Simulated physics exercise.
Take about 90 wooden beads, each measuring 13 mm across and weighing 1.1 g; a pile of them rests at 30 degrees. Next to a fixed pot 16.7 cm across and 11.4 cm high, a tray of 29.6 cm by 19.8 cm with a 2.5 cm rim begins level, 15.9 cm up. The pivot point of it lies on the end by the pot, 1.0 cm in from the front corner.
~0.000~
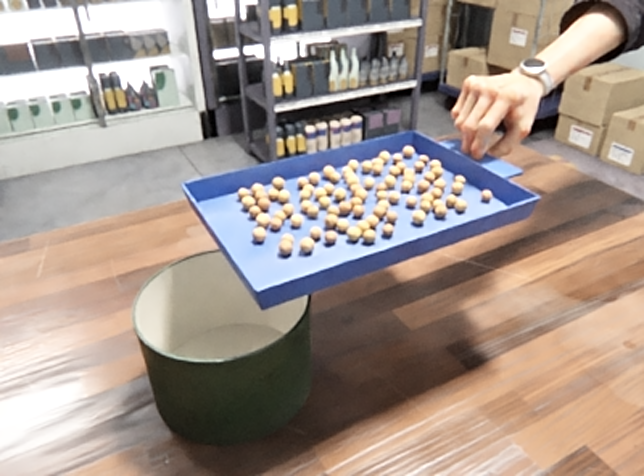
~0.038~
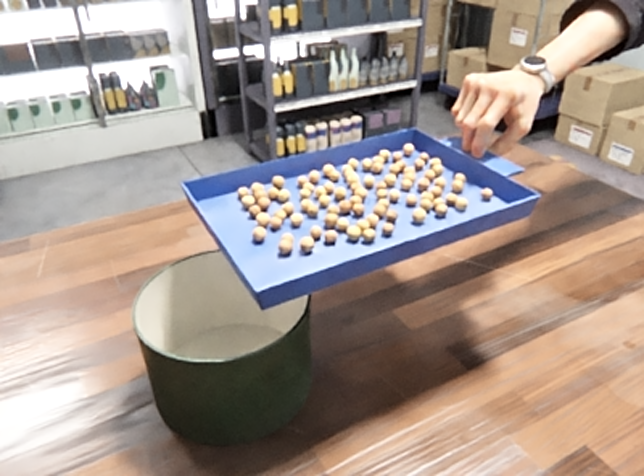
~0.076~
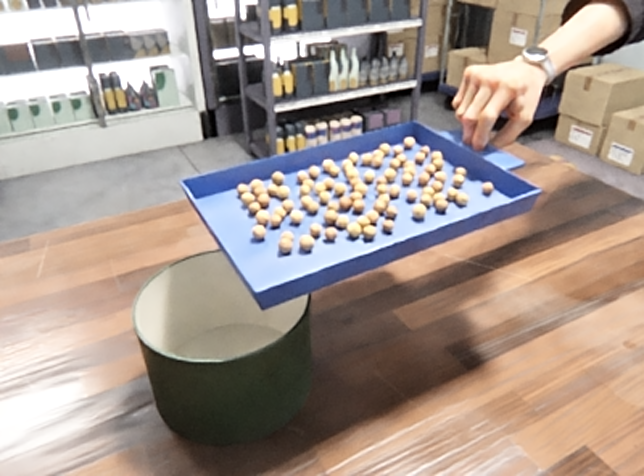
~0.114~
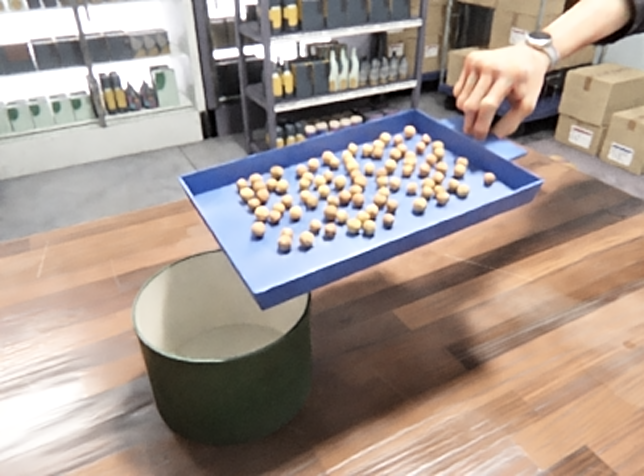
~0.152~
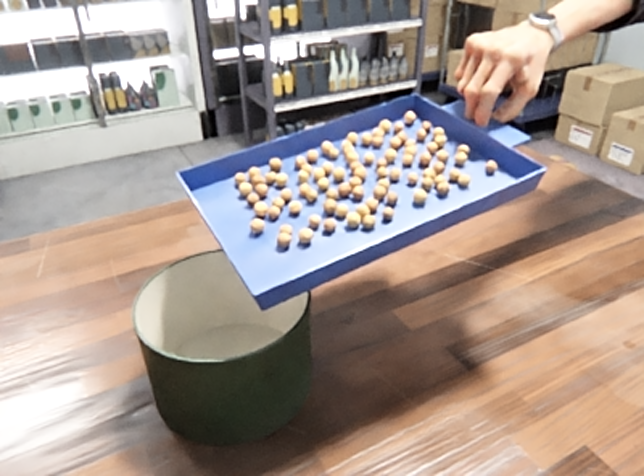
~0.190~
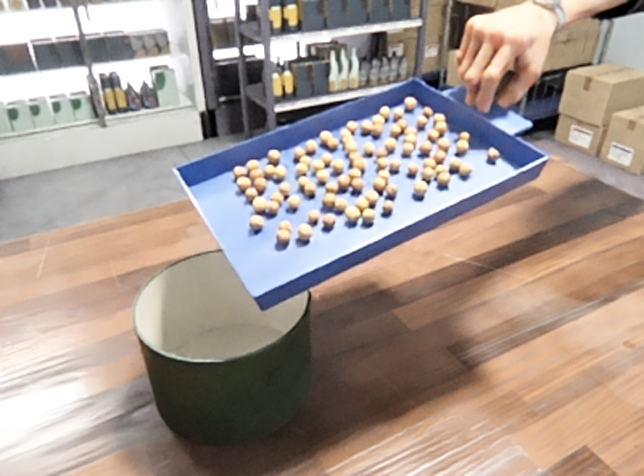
Blue tray of small wooden beads tilting gently above a dark green pot, a hand raising its right end by the handle.
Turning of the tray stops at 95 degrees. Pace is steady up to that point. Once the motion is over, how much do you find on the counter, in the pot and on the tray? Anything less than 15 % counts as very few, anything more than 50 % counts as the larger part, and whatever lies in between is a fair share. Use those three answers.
Counter: The larger part. Pot: Very few. Left on the tray: Very few.
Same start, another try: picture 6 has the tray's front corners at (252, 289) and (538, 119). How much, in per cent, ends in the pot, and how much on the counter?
Pot 60 % / counter 40 %.
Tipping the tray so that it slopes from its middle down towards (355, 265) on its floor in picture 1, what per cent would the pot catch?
The share would be about 0 percent.
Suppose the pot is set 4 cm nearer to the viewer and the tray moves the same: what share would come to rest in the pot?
Near 55 per cent in that case.
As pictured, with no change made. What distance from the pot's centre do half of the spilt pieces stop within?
That comes to near 20 cm.
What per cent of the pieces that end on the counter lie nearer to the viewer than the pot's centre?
100 %.
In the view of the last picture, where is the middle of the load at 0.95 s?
Expected load position: Near (243, 256).
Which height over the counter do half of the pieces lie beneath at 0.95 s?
I'd put it near 22 cm.
After 0.65 s, tilt 52 degrees; the tray holds 100 %, the pot 0 %.
After 0.95 s, tilt 78 degrees; the tray holds 85 %, the pot 0 %.
After 1.35 s, tilt 95 degrees; the tray holds 20 %, the pot 0 %.
In the end, at 2.5 s, counter 100 %, pot 0 %, tray 0 %.
